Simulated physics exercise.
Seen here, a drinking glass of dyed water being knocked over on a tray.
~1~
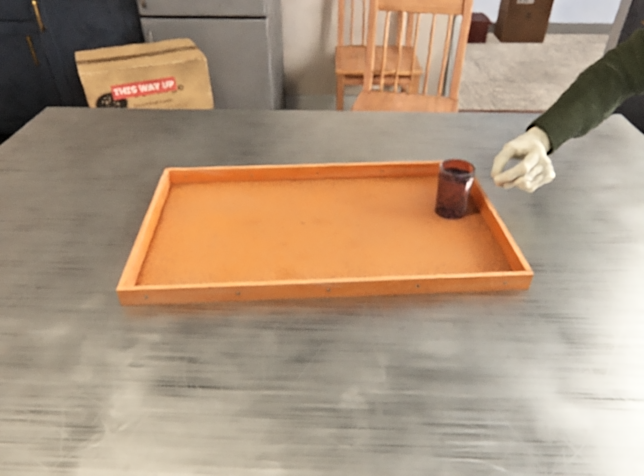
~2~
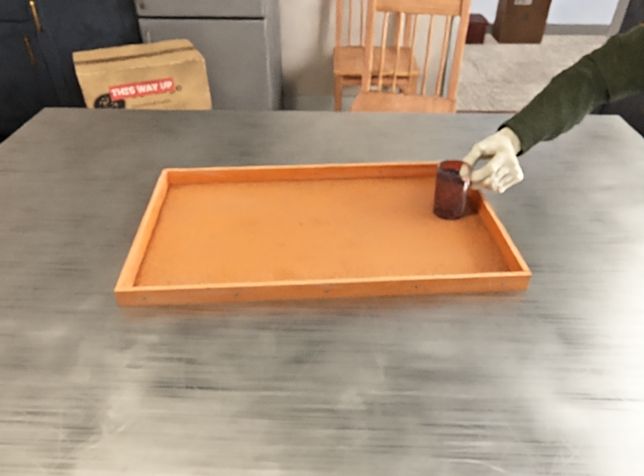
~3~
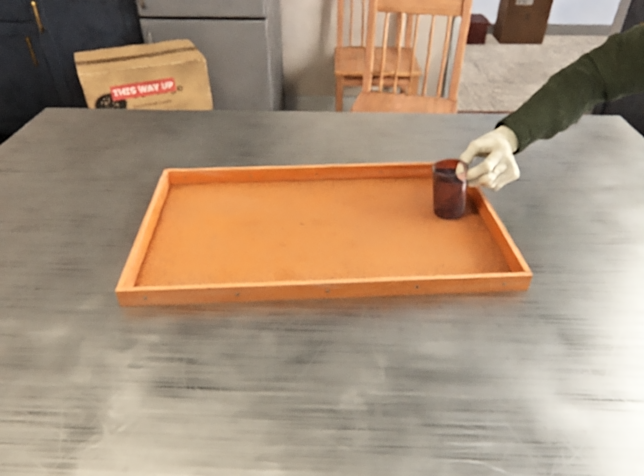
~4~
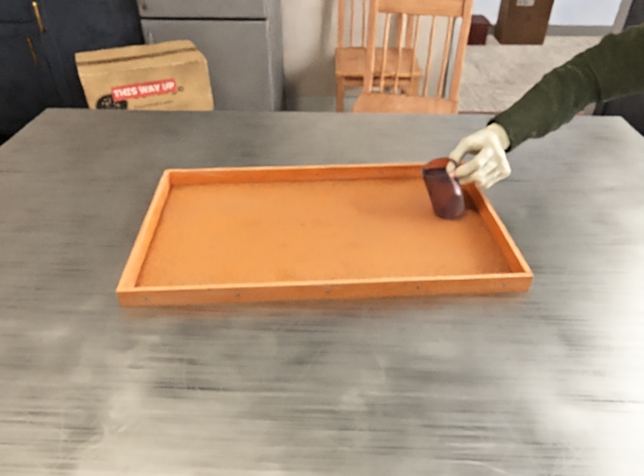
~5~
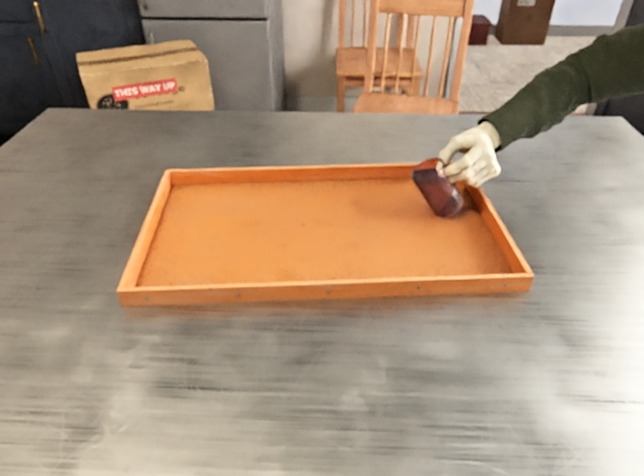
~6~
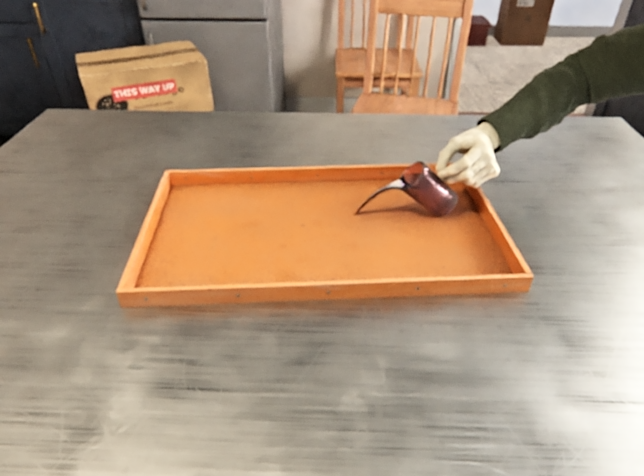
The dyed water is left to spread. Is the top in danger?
It keeps within the tray.
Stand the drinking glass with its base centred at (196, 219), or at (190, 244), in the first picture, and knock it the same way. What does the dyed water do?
In the first try it gets out on to the top; in the second it wets the top as well.
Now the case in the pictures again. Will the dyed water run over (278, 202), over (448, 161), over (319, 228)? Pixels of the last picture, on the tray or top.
In turn: Soaked, dry, wet.
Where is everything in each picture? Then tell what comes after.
In the first frame, it stands upright; drinking glass (454, 188) about three quarters full; tray (318, 279).
In the second frame, the hand pushes it; drinking glass about three quarters full, surface at (454, 177).
In the third frame, the hand pushes it; drinking glass (449, 188) about three quarters full.
In the fourth frame, the hand pushes it; drinking glass about three quarters full, surface at (441, 176); tray (318, 280).
In the fifth frame, the hand pushes it; drinking glass (438, 187) tipped 30°.
In the sixth frame, it is falling; drinking glass (427, 189) tipped 50°.
Soon after, the drinking glass lies in the tray; the puddle covers about as much as a plate; all of it is inside the rim.
Later, the puddle covers about as much as a tray; all of it is inside the rim.
In the end, the puddle covers about as much as a tray; all of it is inside the rim.
